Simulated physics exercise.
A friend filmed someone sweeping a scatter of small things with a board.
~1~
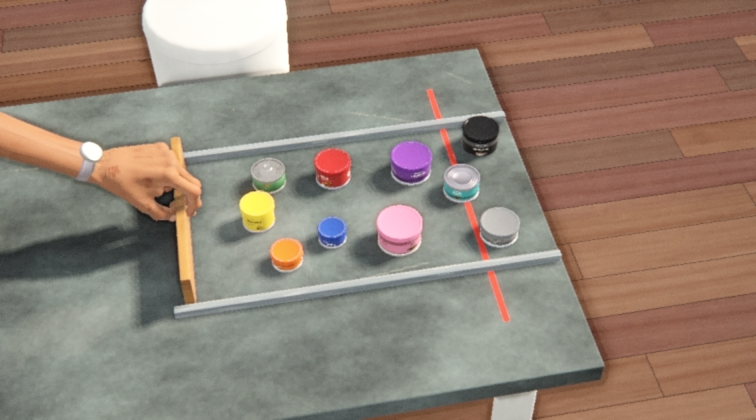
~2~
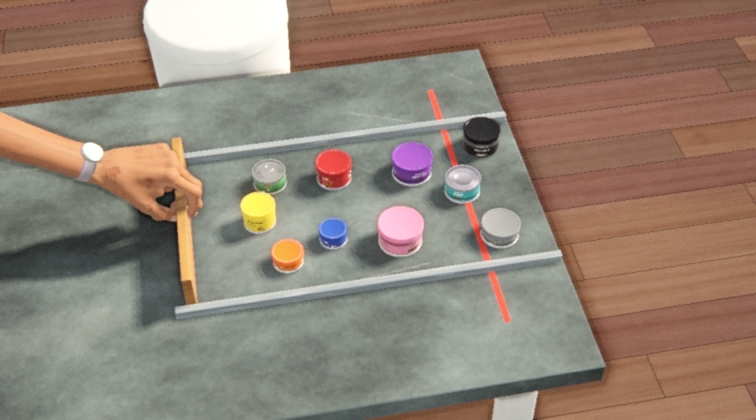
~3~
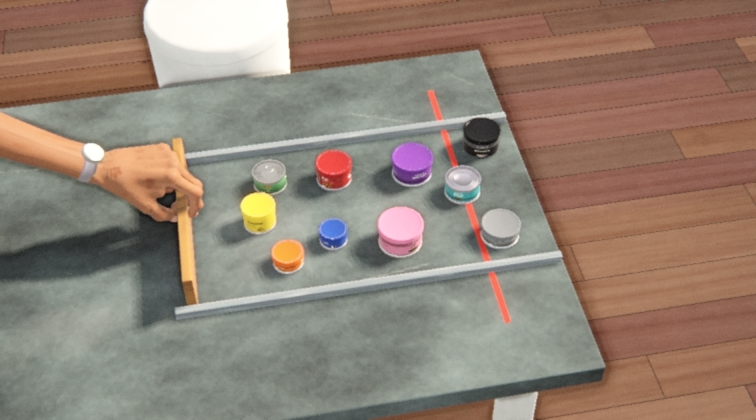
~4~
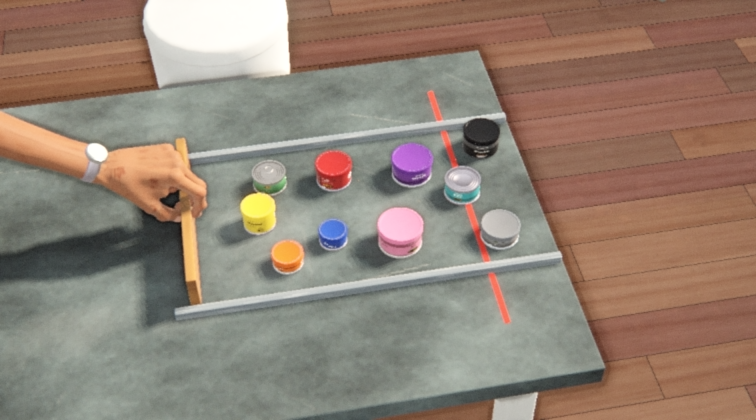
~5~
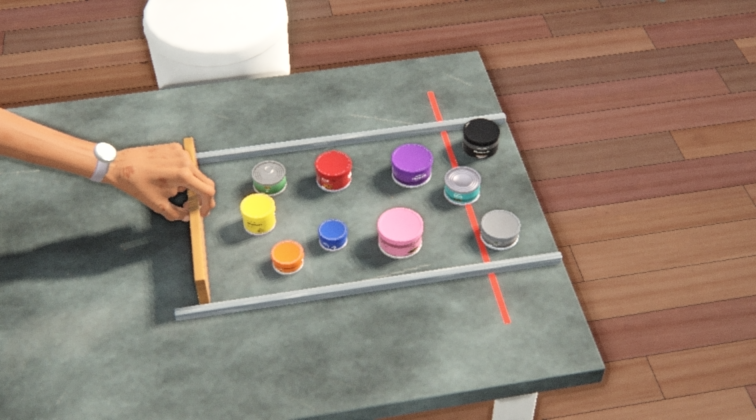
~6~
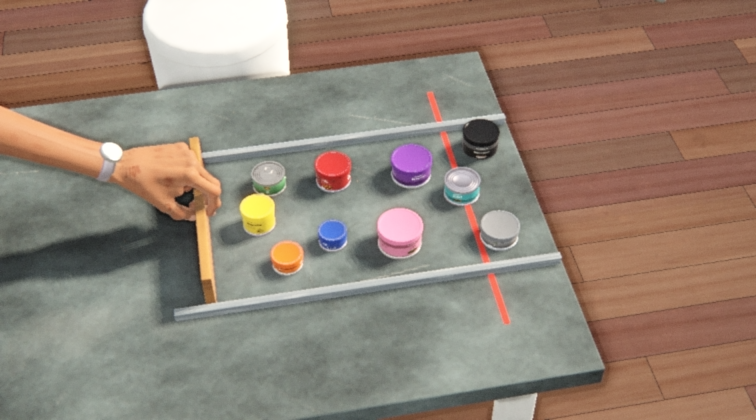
Hand easing a wooden board slightly to the right between two rails on a grey table, colourful small tubs staying still.
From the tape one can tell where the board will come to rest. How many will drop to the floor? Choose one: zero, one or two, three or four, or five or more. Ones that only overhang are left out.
One or two.
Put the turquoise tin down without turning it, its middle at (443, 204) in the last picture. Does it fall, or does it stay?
From that start the object is safe.
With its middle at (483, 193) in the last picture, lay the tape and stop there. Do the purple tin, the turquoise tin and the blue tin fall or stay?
The purple tin goes over; the turquoise tin is kept; the blue tin does not fall.
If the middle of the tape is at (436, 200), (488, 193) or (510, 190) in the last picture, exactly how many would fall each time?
Per try: 0; 3; 5.
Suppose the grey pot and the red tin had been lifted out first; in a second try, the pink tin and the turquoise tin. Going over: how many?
Tally per try: 0 / 0.
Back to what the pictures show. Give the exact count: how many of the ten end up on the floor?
The count is 1.
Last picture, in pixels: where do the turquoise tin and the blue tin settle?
You'll see the turquoise tin at (507, 185), with the blue tin at (480, 197).
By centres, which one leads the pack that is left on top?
The grey pot finishes nearest.
Early on, none off yet; black tub at rest near (480, 139); grey pot at rest near (500, 231); turquoise tin at rest near (462, 186).
A while later, none off yet; black tub at rest near (481, 139); grey pot at rest near (500, 231); turquoise tin at rest near (466, 188).
Finally, the number that fall off is one or two; lost, purple tin.
